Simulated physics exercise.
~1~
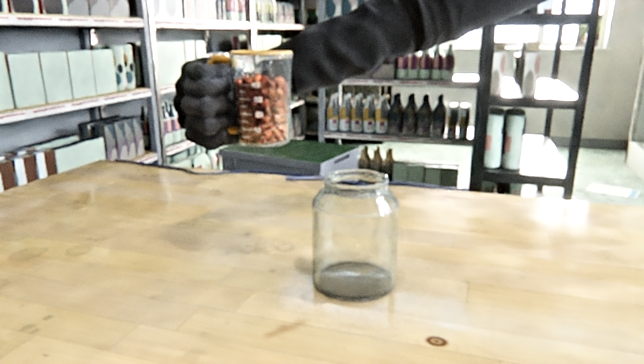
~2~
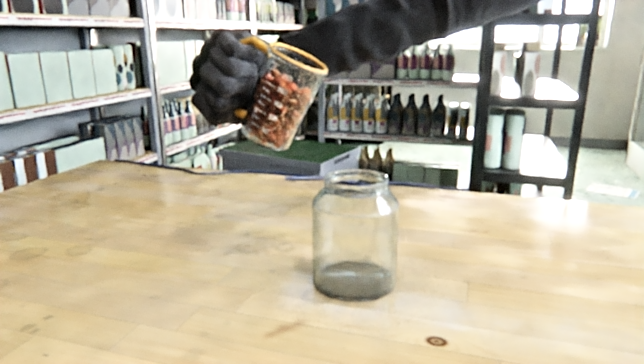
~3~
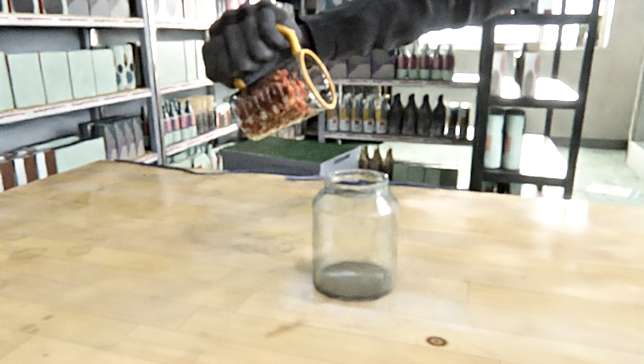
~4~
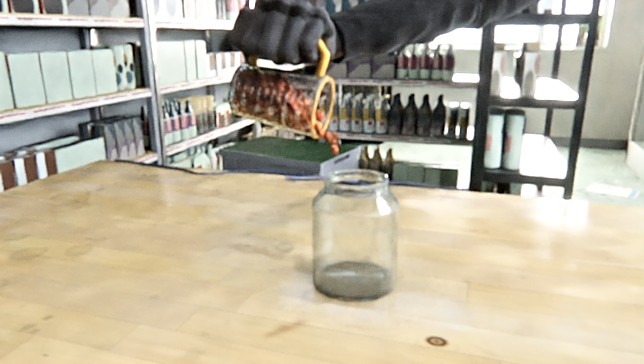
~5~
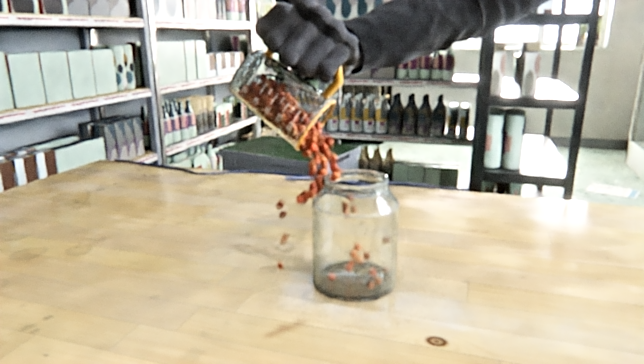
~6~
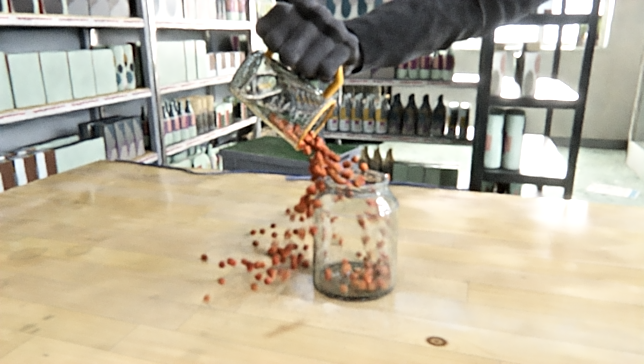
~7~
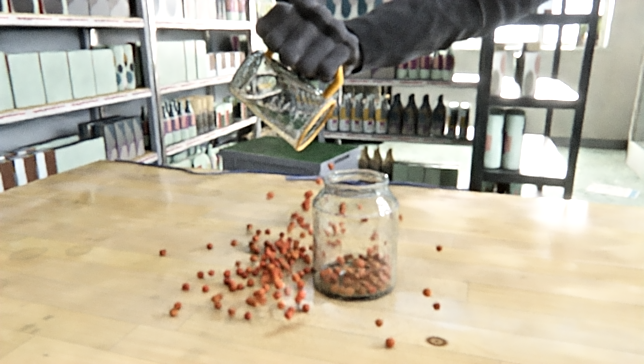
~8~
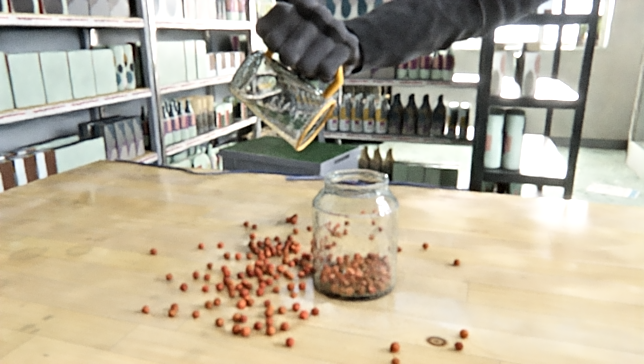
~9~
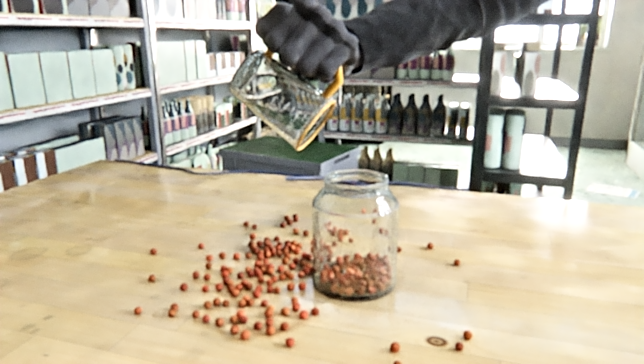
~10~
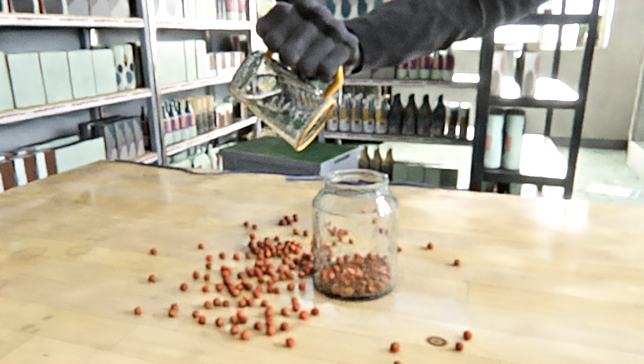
A black-gloved hand tips a clear cup of reddish-brown pellets toward an open glass jar standing on a pale wooden table, seen from the front in a room lined with shelves of boxes and dark bottles. The cup, rimmed in orange-yellow, starts upright at upper left, then moves right as it leans onto its side. Pellets begin to slide from its mouth, then pour in a thick stream at the jar's left edge. Some drop inside while many miss and bounce across the wood. The emptied cup stays tilted above, the jar partly filled and most pellets scattered outside, mainly to its left.
